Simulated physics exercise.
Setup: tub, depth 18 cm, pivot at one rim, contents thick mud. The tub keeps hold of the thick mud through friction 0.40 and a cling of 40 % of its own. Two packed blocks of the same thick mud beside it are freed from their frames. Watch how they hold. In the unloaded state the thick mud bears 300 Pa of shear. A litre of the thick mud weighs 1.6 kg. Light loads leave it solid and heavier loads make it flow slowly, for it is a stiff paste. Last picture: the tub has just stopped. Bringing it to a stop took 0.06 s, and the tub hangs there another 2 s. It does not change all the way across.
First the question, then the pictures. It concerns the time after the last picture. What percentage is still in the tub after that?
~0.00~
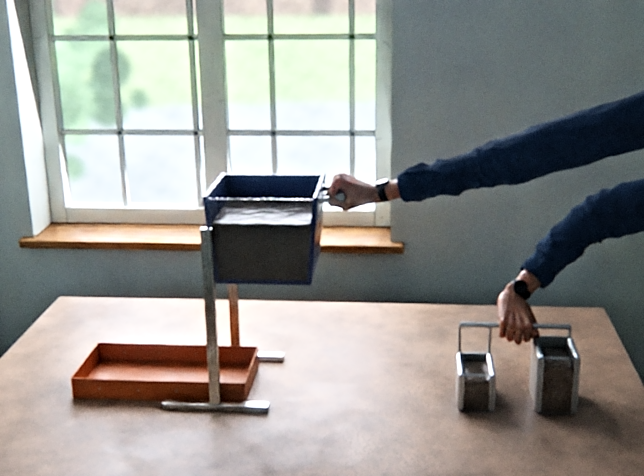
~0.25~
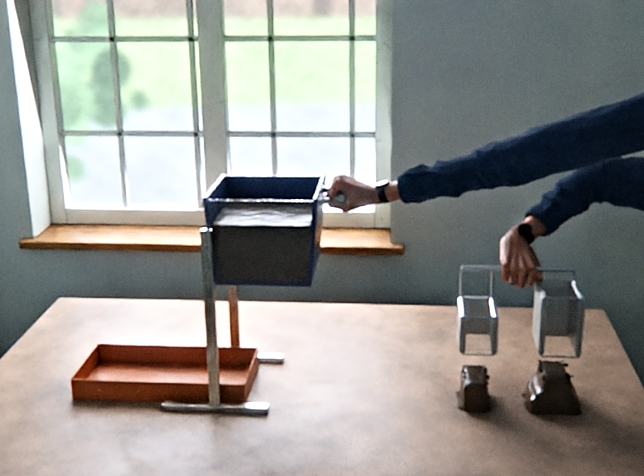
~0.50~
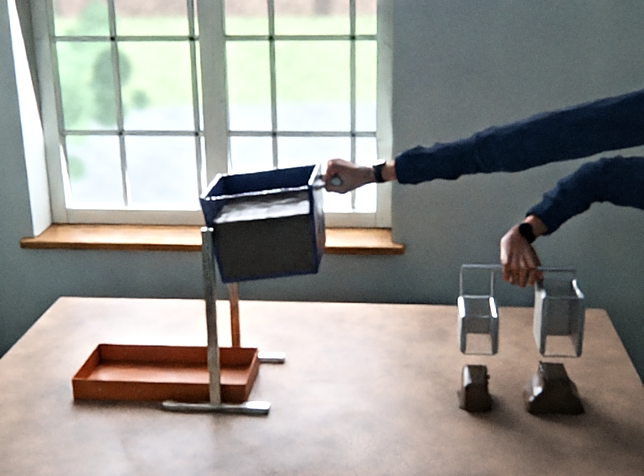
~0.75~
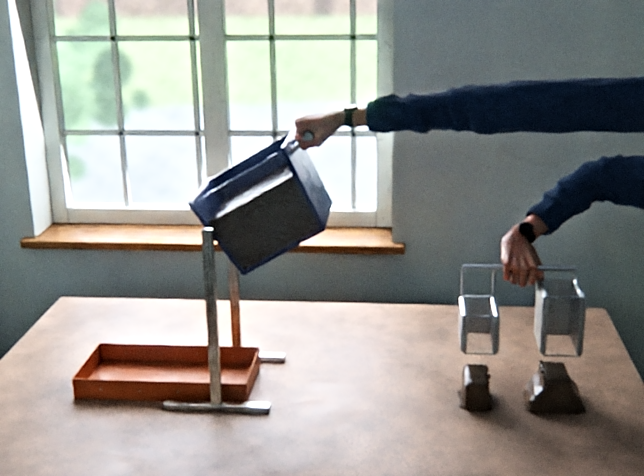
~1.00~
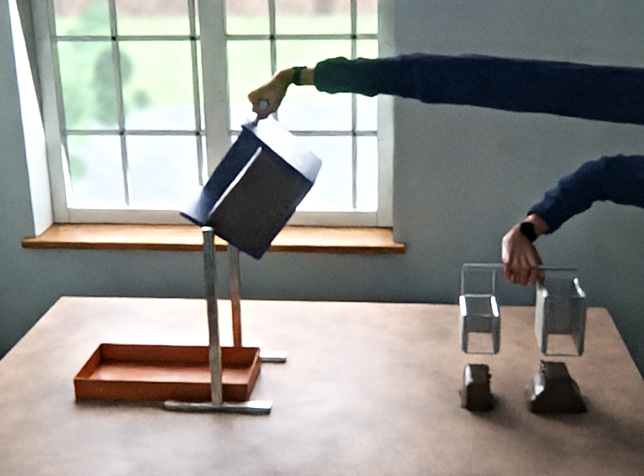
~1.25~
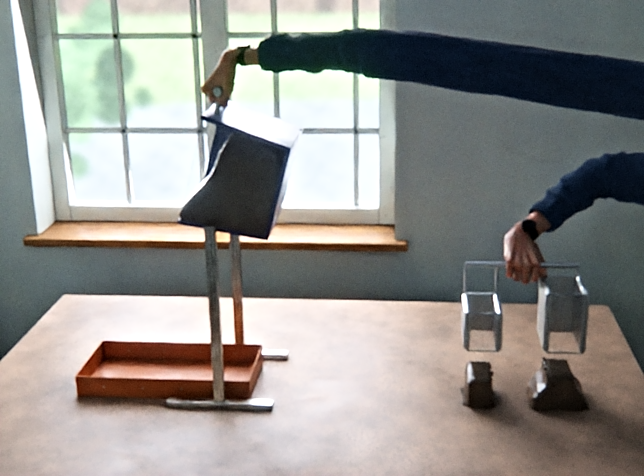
About 66 %.
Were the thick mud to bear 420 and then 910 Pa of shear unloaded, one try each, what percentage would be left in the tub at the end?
Roughly 85 % followed by roughly 100 %.
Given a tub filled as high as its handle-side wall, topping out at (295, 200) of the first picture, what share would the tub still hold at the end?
Around 85 percent would still be in the tub at the end.
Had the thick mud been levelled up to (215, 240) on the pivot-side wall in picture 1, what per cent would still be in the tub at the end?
I'd guess around 100 in a hundred.
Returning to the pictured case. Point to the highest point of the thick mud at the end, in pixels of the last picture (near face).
I'd point to somewhere around (238, 181).
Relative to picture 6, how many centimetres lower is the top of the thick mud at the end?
Roughly 6 cm.
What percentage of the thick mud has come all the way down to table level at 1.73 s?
About 3 per cent.
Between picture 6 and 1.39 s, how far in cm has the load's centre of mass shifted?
The distance comes to some 3 cm.
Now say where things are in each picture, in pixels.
The first picture shows handle-side rim at (313, 199), tilt 0 degrees; highest point of the thick mud at (308, 224); test blocks 7.2 cm, 11 cm high (left to right).
The second picture shows handle-side rim at (313, 200), tilt 0 degrees; highest point of the thick mud at (308, 225); test blocks 7.0 cm, 8.4 cm high (left to right).
The third picture shows handle-side rim at (308, 187), tilt 8 degrees; highest point of the thick mud at (304, 214); test blocks 7.0 cm, 8.1 cm high (left to right).
The fourth picture shows handle-side rim at (280, 151), tilt 30 degrees; highest point of the thick mud at (291, 178); test blocks 7.0 cm, 8.1 cm high (left to right).
The fifth picture shows handle-side rim at (240, 128), tilt 54 degrees; highest point of the thick mud at (259, 151); test blocks 7.0 cm, 8.1 cm high (left to right).
The sixth picture shows handle-side rim at (202, 120), tilt 74 degrees; highest point of the thick mud at (223, 152); test blocks 7.0 cm, 8.1 cm high (left to right).
By 1.39 s, the tub is at 75 degrees and holds 91 %.
By 1.56 s, the tub is at 75 degrees and holds 76 %.
By 1.73 s, the tub is at 75 degrees and holds 67 %.
By 1.90 s, the tub is at 75 degrees and holds 66 %.
By 3.25 s, at the end, the tub is at 75 degrees and holds 66 %.
